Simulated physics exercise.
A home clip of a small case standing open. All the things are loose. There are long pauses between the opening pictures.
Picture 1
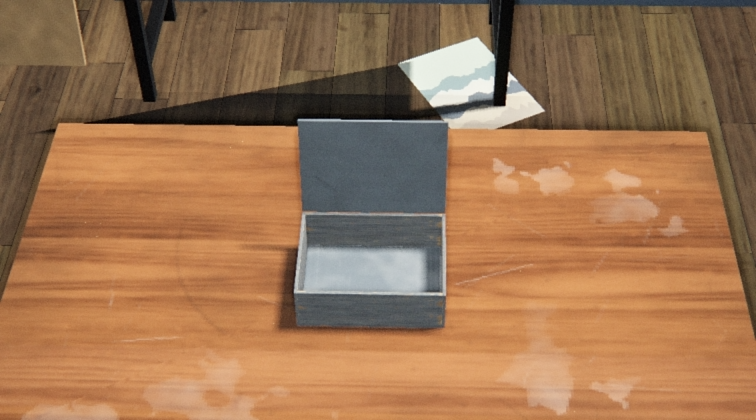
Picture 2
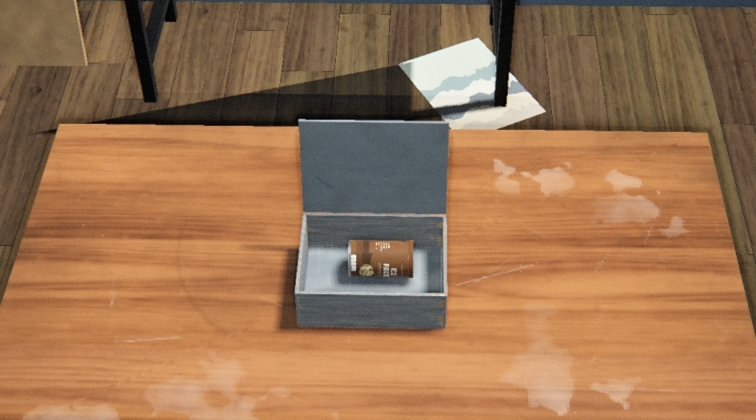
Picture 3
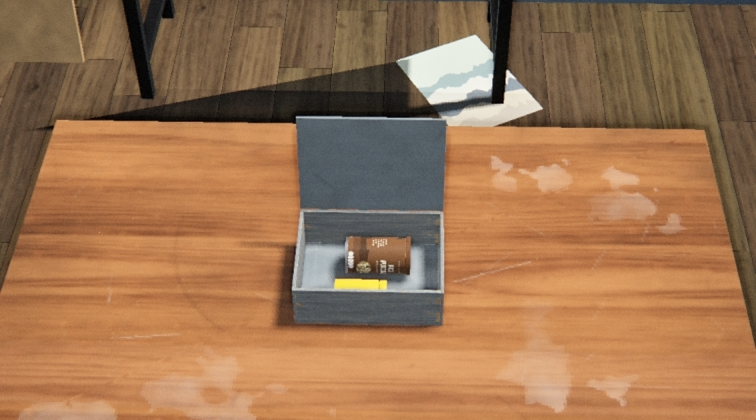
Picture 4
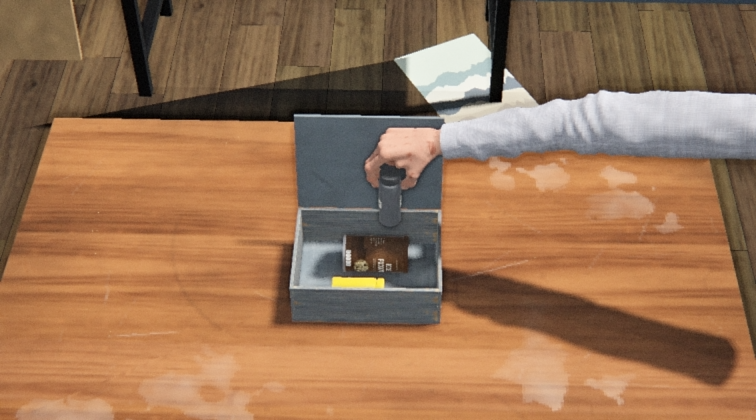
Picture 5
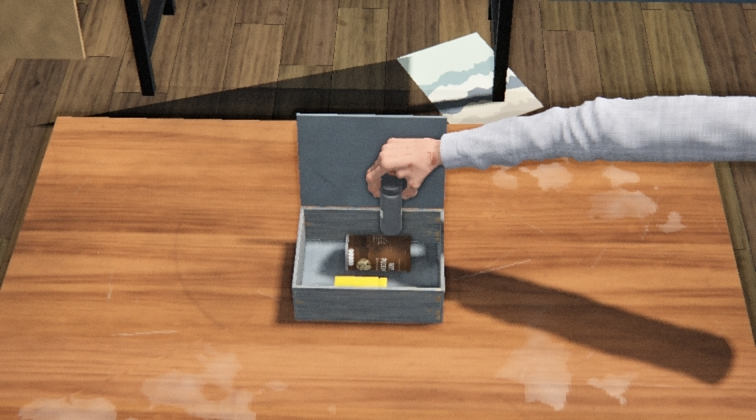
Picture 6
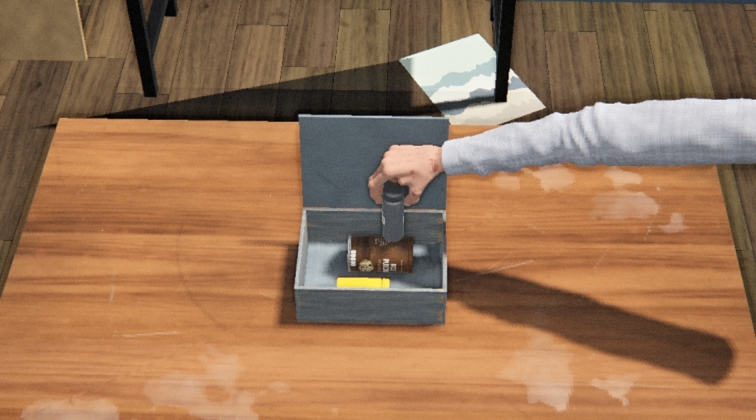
A hand in a pale grey sleeve reaches in from the right, after a brown tin and then a small yellow object appear in the box, and lowers a grey shaker slightly, still gripping it. The open grey box sits on a worn wooden table, seen from above and in front. The tin lies behind the yellow object, while the view shifts very slightly.
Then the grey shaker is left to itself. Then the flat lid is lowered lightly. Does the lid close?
As it turns out, it stays ajar.
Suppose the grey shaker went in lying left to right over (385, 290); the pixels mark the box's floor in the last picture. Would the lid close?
Then it sits on the rim.
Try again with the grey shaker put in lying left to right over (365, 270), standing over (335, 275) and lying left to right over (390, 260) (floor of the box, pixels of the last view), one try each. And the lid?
First try: It shuts flat; second try: It will not close; third try: It sits on the rim.
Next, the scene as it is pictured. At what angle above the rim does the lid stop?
About 14°.
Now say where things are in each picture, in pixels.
In the first picture, the last thing is not in view yet.
In the second picture, the last thing is not in view yet; brown tin (381, 259).
In the third picture, the last thing is not in view yet; brown tin (378, 256).
In the fourth picture, still above its spot; grey shaker (390, 196); brown tin (376, 254).
In the fifth picture, still above its spot; grey shaker (391, 206); brown tin (379, 253).
In the sixth picture, put in, still held; grey shaker (393, 212); brown tin (381, 254).
Then, 1.50 s on from there, lid 72° above the rim; grey shaker turned 16° from how it was put near (393, 219); brown tin shifted a little.
Then, 2.00 s on from there, lid 32° above the rim; grey shaker turned 49° from how it was put near (392, 259); brown tin shifted a little.
In the end, lid 13° above the rim; toppled in the box, grey shaker; the other 2 unmoved. At the end, from the last picture's camera, grey shaker near (392, 274).
